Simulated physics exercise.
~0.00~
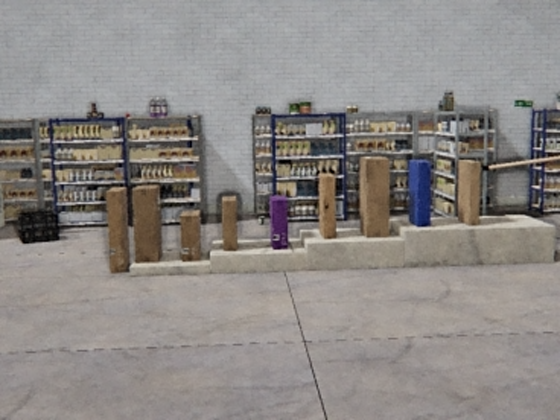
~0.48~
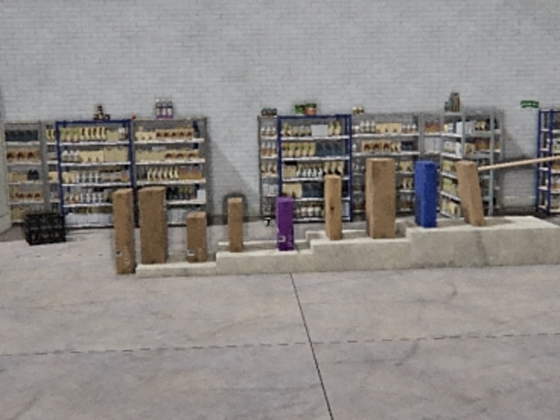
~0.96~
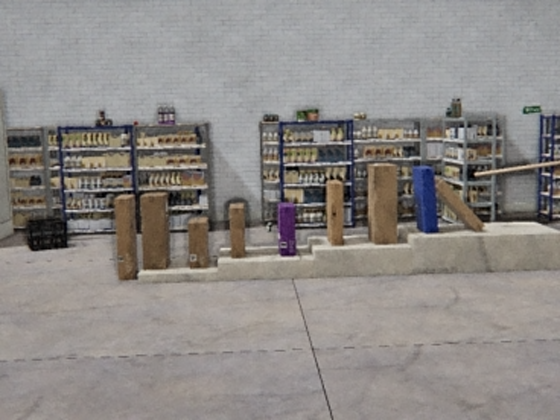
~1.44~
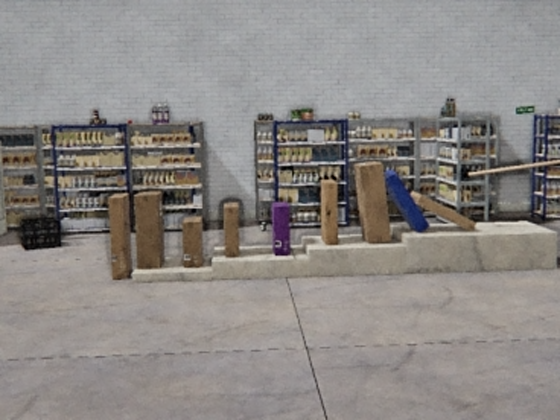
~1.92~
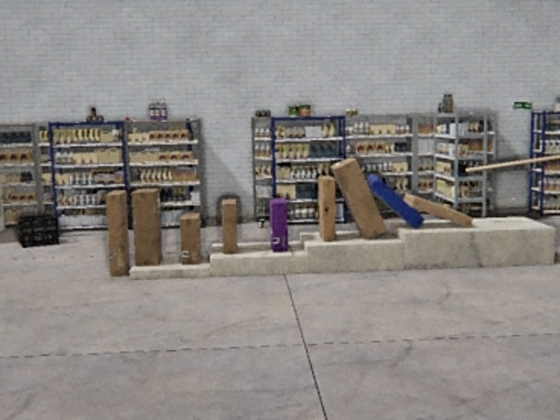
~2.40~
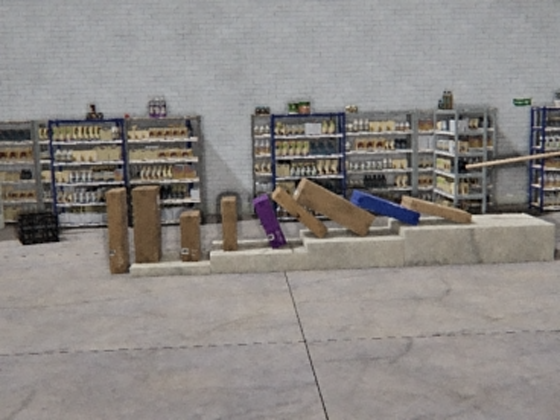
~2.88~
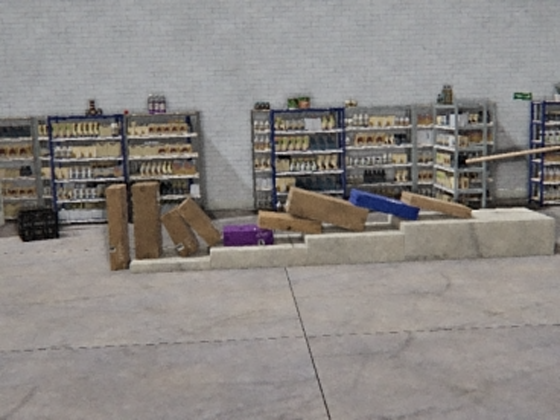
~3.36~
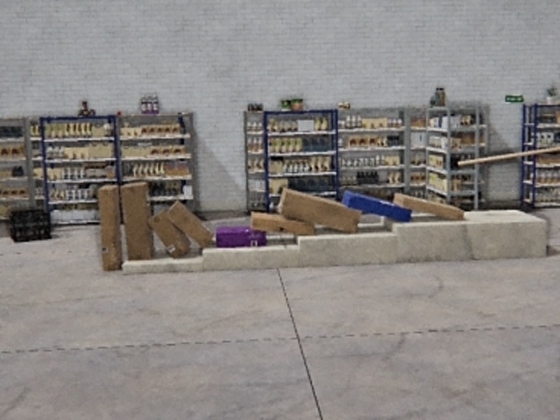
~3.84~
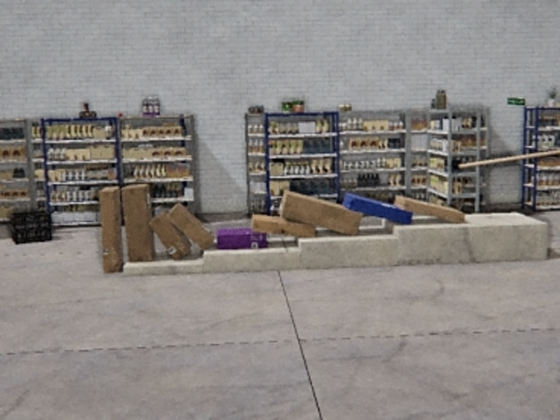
The clip opens on nine tall cartons standing on end along low steps that descend to the left, with stocked shelves behind them and a pole reaching in from the right. The pole moves left, and the carton on the highest step leans and drops against the blue one. The blue carton tips left into the large brown carton beside it, which topples in turn. The fall runs down the steps, laying the purple carton flat and tipping two smaller brown ones beyond it. It stops there, leaving the two tall cartons at the far left still standing.
